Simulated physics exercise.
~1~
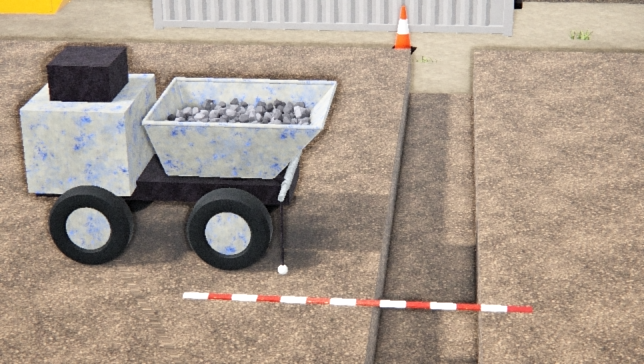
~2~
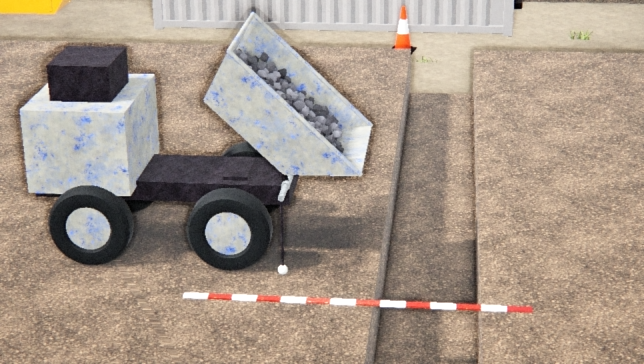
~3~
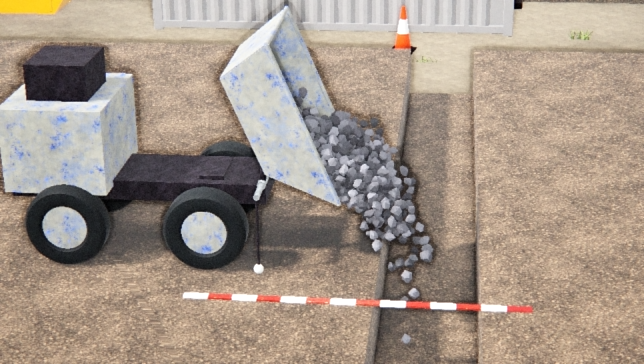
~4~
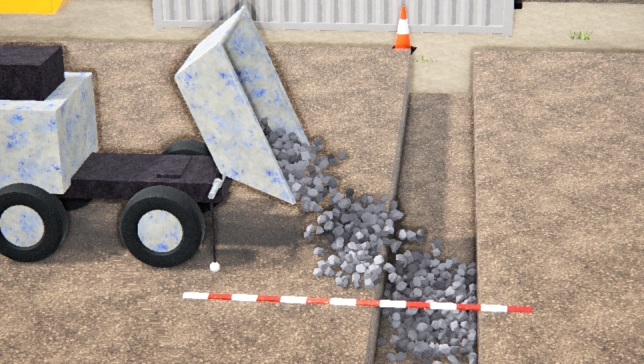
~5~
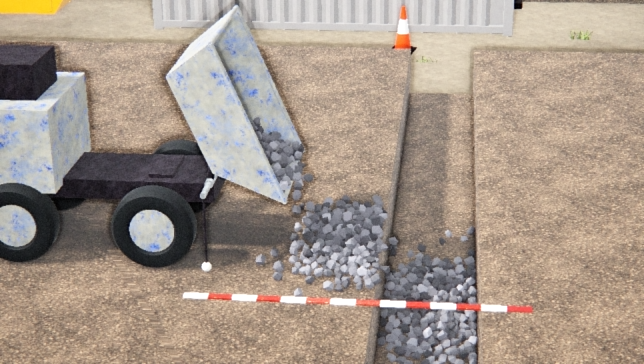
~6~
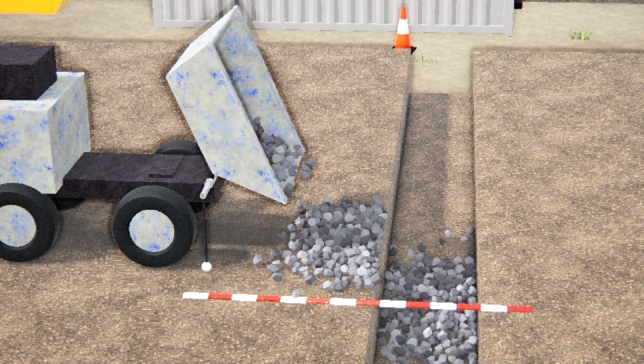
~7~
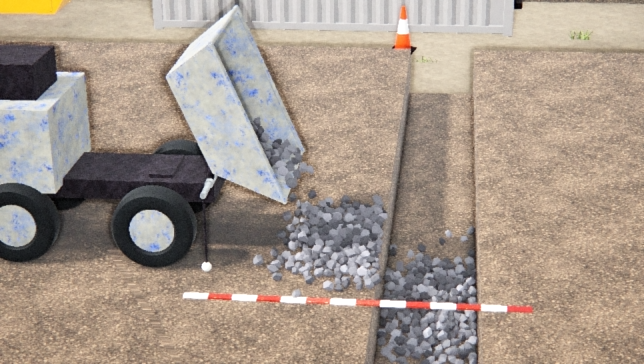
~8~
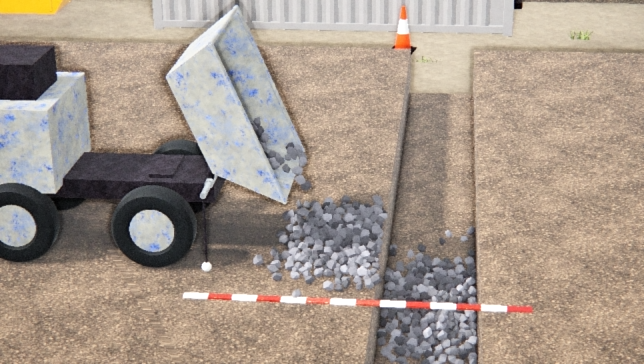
On bare ground, a dumper tips grey stones while backing left, filling part of a trench.
